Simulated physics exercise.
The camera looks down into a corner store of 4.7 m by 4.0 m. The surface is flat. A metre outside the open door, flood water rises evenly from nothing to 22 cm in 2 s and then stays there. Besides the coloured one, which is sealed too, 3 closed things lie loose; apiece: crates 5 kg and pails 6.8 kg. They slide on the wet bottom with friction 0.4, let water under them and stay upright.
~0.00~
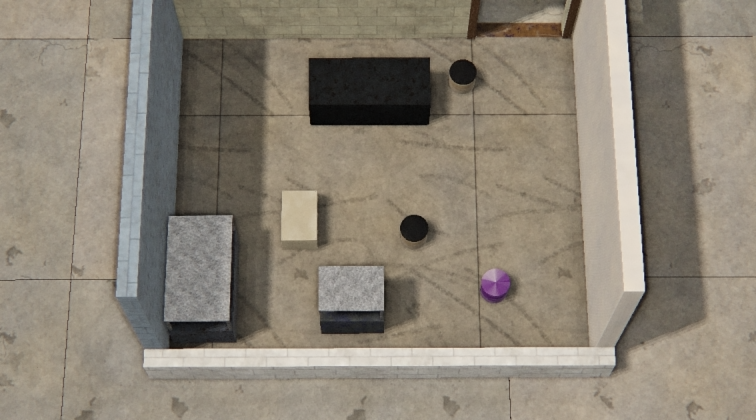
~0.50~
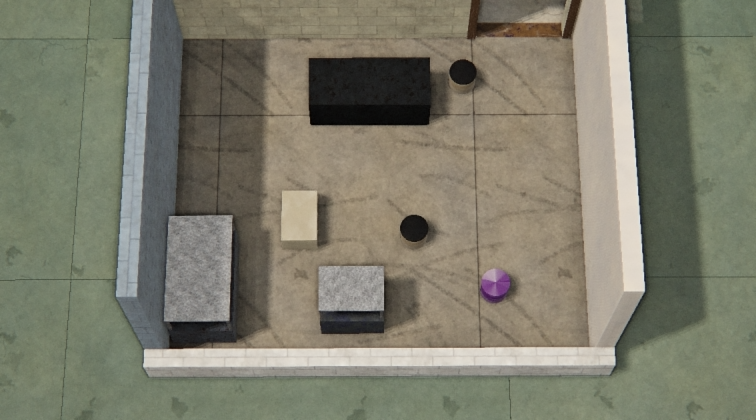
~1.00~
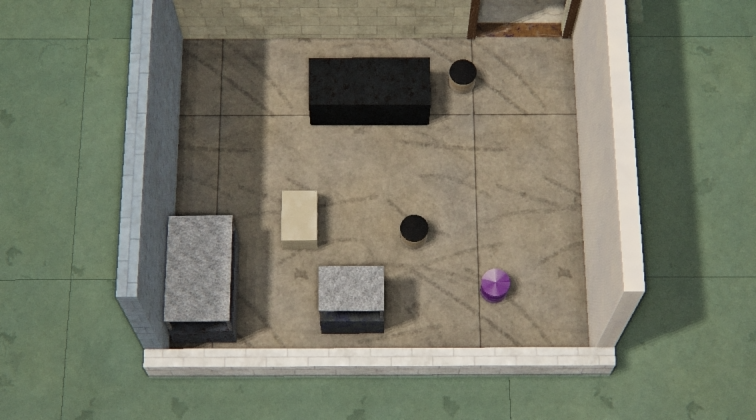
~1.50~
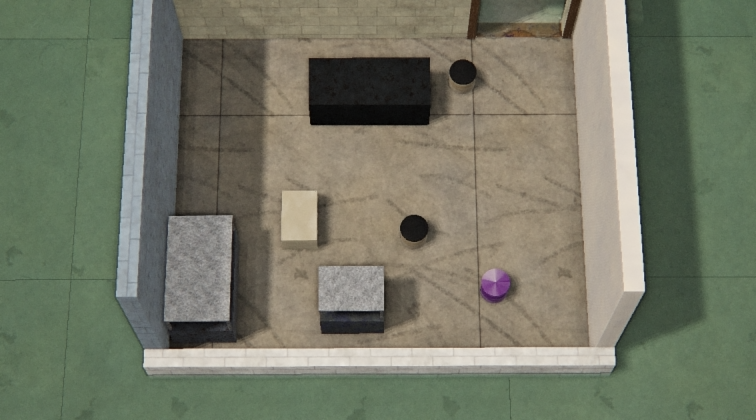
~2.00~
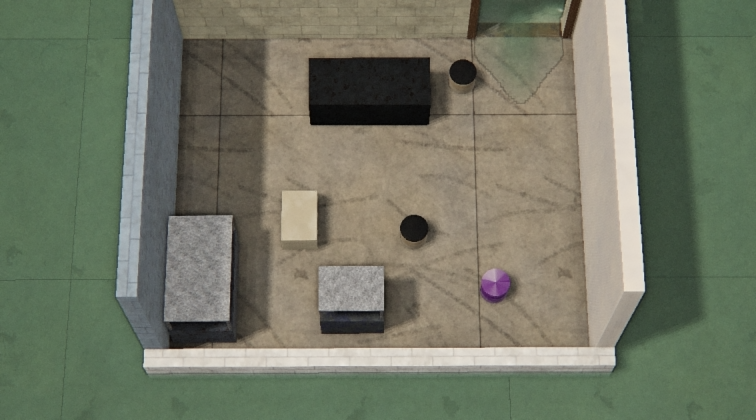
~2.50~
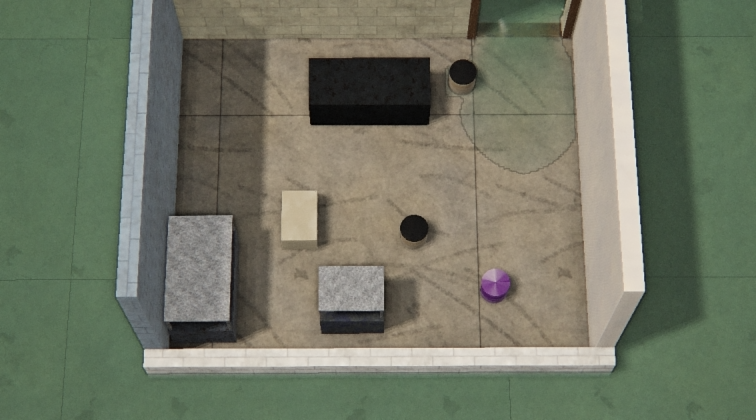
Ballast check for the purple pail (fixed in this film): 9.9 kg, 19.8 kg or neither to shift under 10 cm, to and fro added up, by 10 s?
Verdict: Only the higher weight holds it.
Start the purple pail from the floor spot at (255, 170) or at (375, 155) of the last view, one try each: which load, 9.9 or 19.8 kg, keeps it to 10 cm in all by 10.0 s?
In turn: The smaller is enough; the smaller is enough.
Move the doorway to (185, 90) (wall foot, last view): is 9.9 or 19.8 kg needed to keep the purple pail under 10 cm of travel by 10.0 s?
In that case the smaller load will do.
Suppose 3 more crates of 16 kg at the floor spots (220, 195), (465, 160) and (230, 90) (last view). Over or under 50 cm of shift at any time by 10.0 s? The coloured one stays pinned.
In turn: Under, more, under.
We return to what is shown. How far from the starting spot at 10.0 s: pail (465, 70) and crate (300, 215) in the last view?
In turn: 30 cm, 200 cm.
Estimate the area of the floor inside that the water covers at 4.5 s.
About 9.5 m2.
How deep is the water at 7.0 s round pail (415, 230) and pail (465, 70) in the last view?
Roughly 6 and 3 cm.
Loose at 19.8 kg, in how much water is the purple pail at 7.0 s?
Roughly 10 cm.
After 3.5 s the purple pail would be 0 cm from its start with 9.9 kg and 0 cm from its start with 19.8 kg; 0 cm of water round it then.
After 4.5 s the purple pail would be 17 cm from its start with 9.9 kg and 0 cm from its start with 19.8 kg; 7 cm of water round it then.
After 7.0 s the purple pail would be 64 cm from its start with 9.9 kg and 0 cm from its start with 19.8 kg; 10 cm of water round it then.
After 10.0 s the purple pail would be 134 cm from its start with 9.9 kg and 0 cm from its start with 19.8 kg; 13 cm of water round it then.
